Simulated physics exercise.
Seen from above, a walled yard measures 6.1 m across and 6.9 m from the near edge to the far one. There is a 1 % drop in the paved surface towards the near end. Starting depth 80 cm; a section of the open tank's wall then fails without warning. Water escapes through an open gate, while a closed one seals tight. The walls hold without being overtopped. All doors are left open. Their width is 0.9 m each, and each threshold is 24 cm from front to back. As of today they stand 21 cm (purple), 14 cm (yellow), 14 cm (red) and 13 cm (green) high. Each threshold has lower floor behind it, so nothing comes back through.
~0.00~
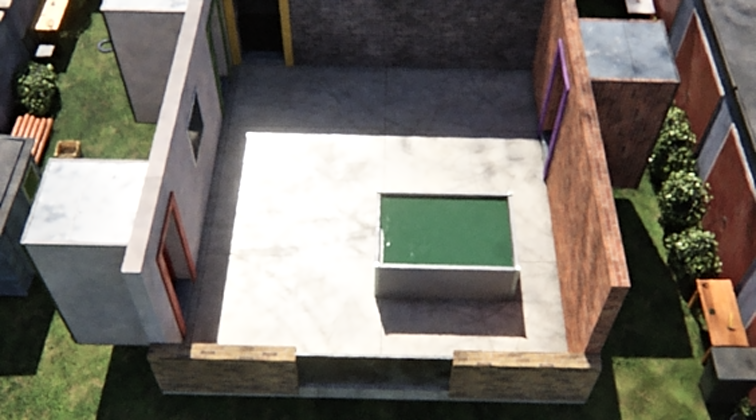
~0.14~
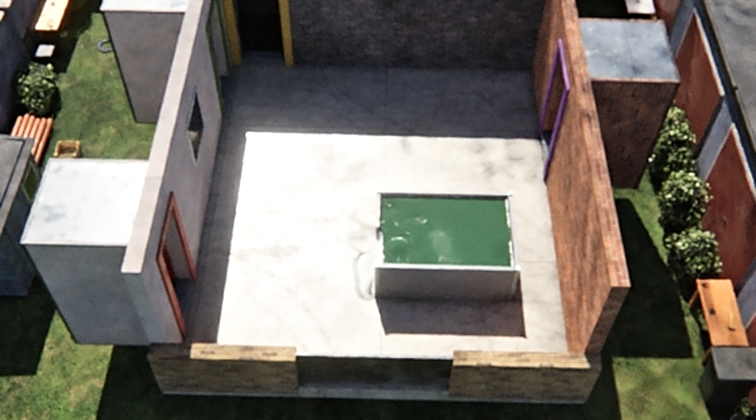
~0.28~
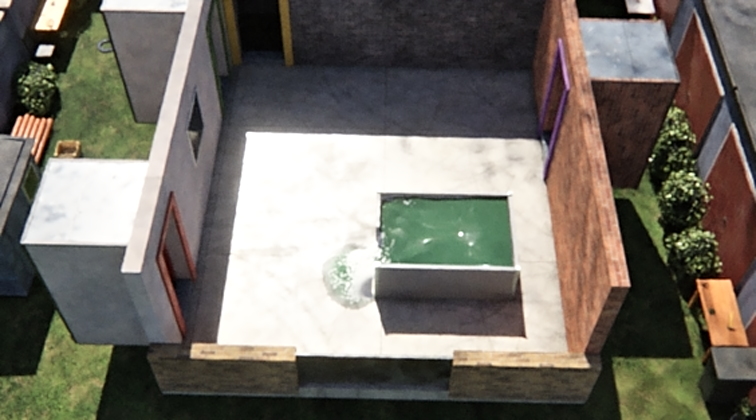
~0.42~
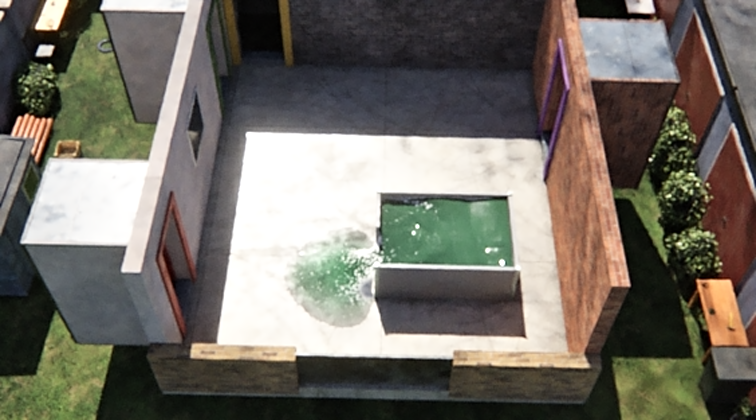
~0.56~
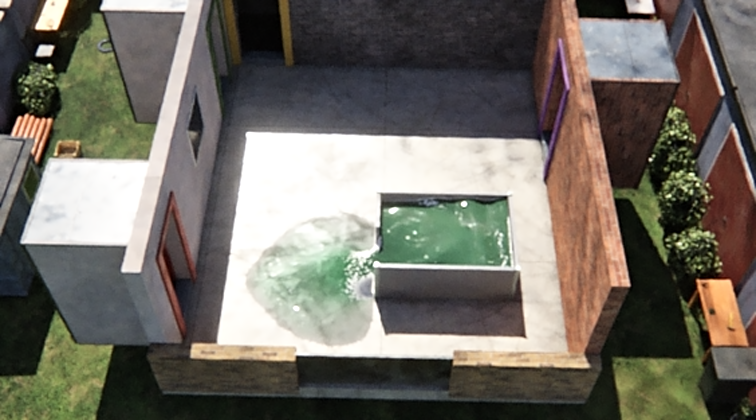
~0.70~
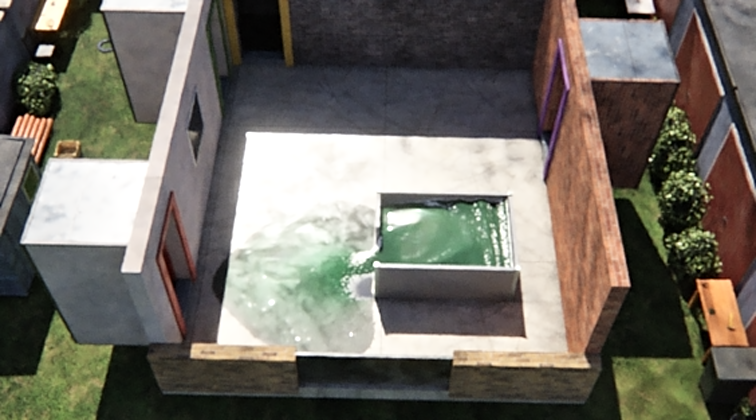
The video shows a walled yard from above, where green water in an open tank starts still, then pours out through a gap on its left side and spreads across the pale floor toward the red door.
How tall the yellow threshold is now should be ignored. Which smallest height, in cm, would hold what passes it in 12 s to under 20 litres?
It would have to be roughly 9.5 cm high.
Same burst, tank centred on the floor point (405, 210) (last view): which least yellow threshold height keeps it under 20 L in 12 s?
At least some 12.5 centimetres tall.
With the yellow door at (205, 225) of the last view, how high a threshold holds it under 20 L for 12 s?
Minimum: About 18 cm.
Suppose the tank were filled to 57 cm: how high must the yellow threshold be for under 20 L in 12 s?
Then a height close to 5.0 cm.
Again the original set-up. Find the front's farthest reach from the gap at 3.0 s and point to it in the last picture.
Somewhere near the pixel (233, 65).
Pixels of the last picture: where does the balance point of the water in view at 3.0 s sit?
The centre of all the water is around (338, 261).
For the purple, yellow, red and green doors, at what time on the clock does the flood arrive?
Reading them off: Purple 8.5 s, then yellow 3.2 s, then red 0.8 s, then green 2.4 s.
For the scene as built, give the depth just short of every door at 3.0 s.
Depth (cm): Purple 0 / yellow 0 / red 24 / green 5.
After 1.4 s water covers 25 % of the floor, deepest (44 cm) near (178, 370); it has not reached the yellow door.
After 3.0 s water covers 35 % of the floor, deepest (26 cm) near (194, 282); it has not reached the yellow door.
After 12.0 s water covers 100 % of the floor, deepest (13 cm) near (550, 281); 4 cm at the yellow door, 0 litres in over its 14 cm threshold.
At the yellow door as built, the water arrived by 3.2 s and peaked near 15 cm at 3.4 s.
With a threshold of 8 cm, 43 litres would have come in within the 12 s; with 10.5 cm, 11 litres. So under 20 litres takes about 9.5 cm.
